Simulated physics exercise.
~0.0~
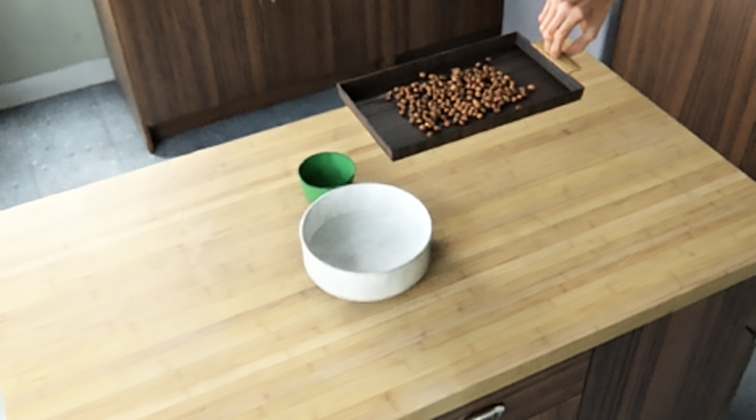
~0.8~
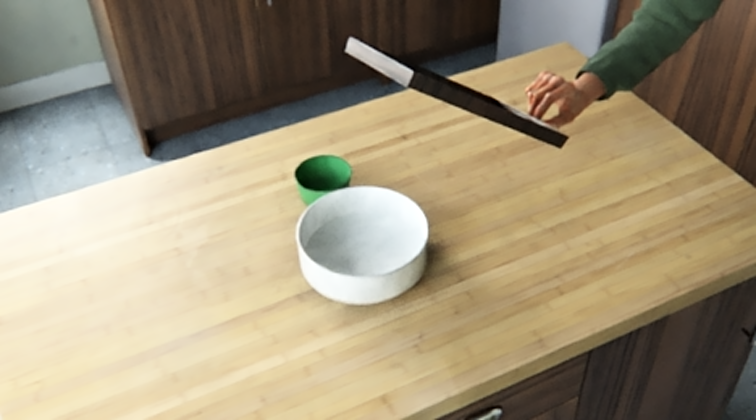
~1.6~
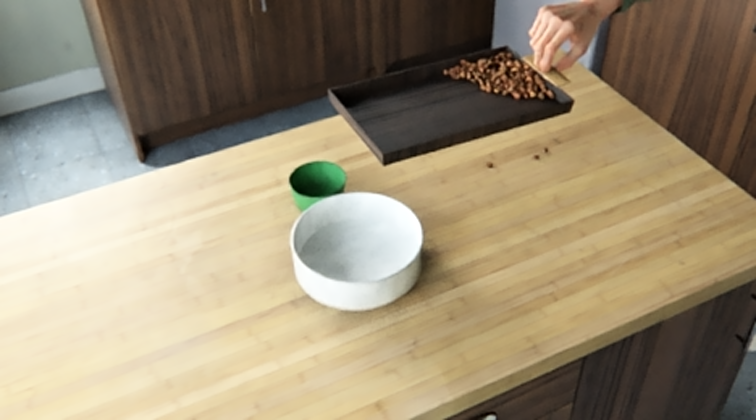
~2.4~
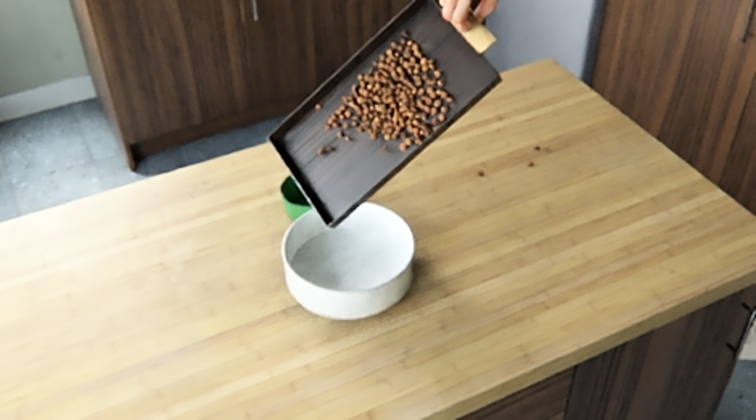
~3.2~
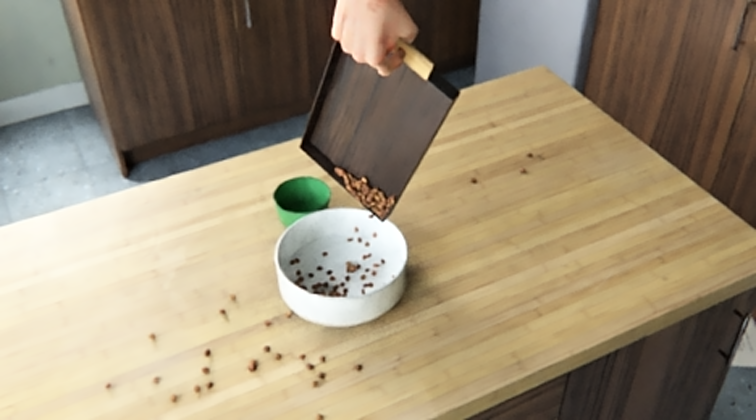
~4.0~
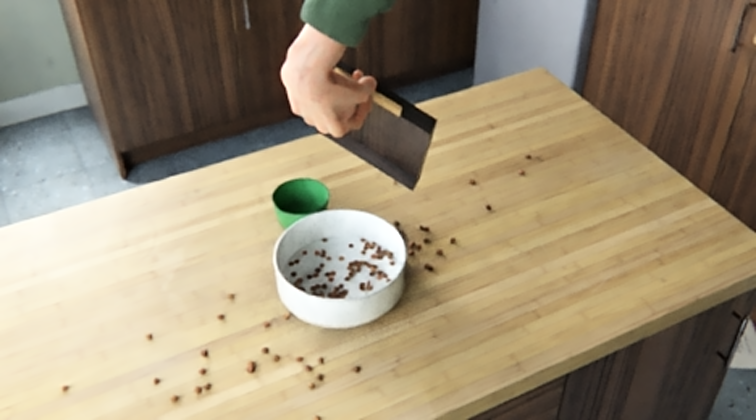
A dark tray with a wooden handle, loaded with brown dog kibble, is held by a hand over a light wooden kitchen counter, seen from above at an angle. Below stand a white pot and, just behind it, a smaller green dish. The hand tips the tray, then brings it nearly level, with a few bits lying on the counter at right. It moves left and tilts steeply over the pot, pouring kibble into it and scattering some across the counter. Finally the tray is tipped right over, with most kibble in the pot, the rest scattered around, and the green dish empty.
